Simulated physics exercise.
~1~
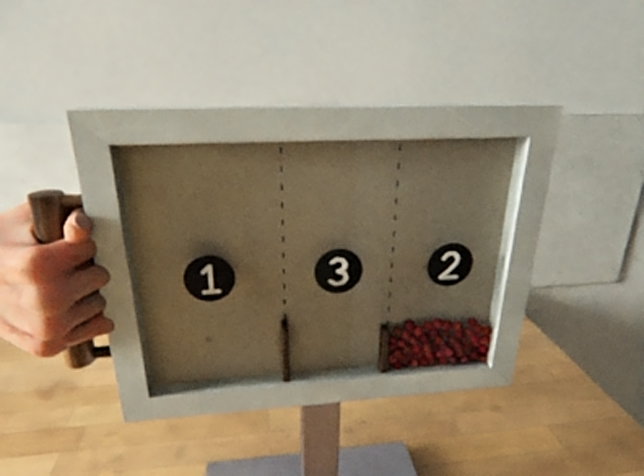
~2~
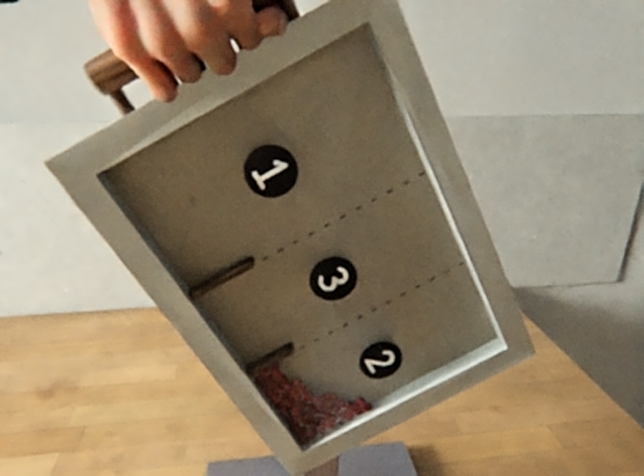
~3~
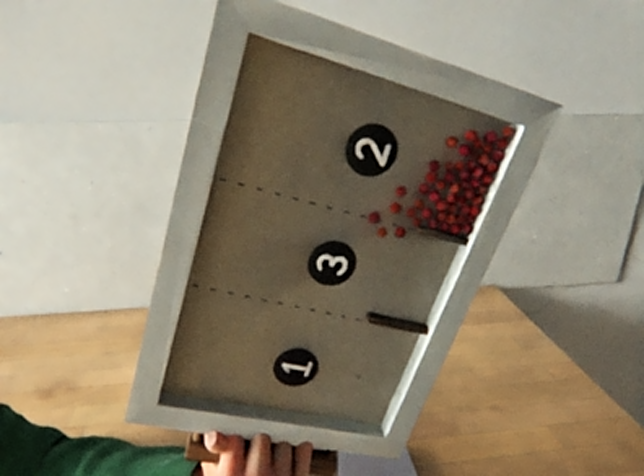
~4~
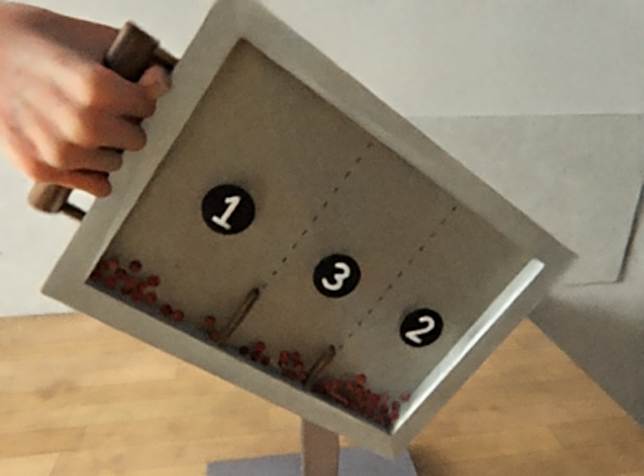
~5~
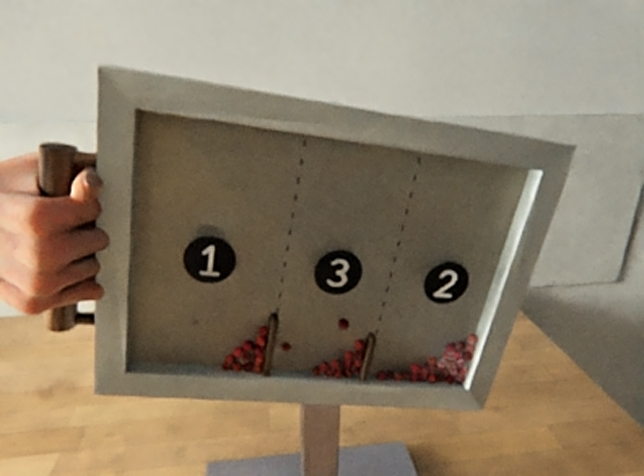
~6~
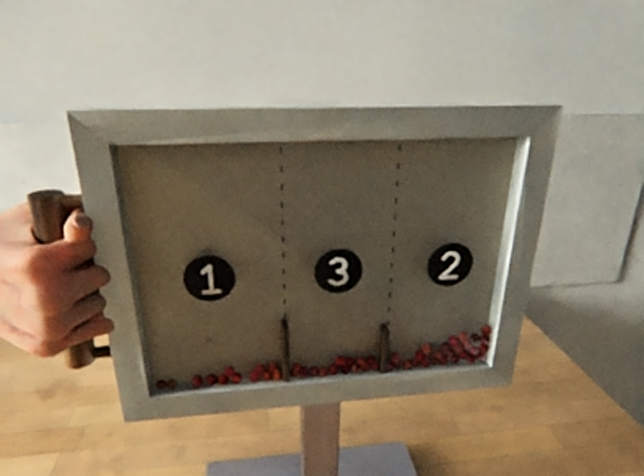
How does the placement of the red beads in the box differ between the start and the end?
At the start the beads are all piled in the right-hand section. At the end they lie spread along the bottom of all three sections, with the largest share still on the right.
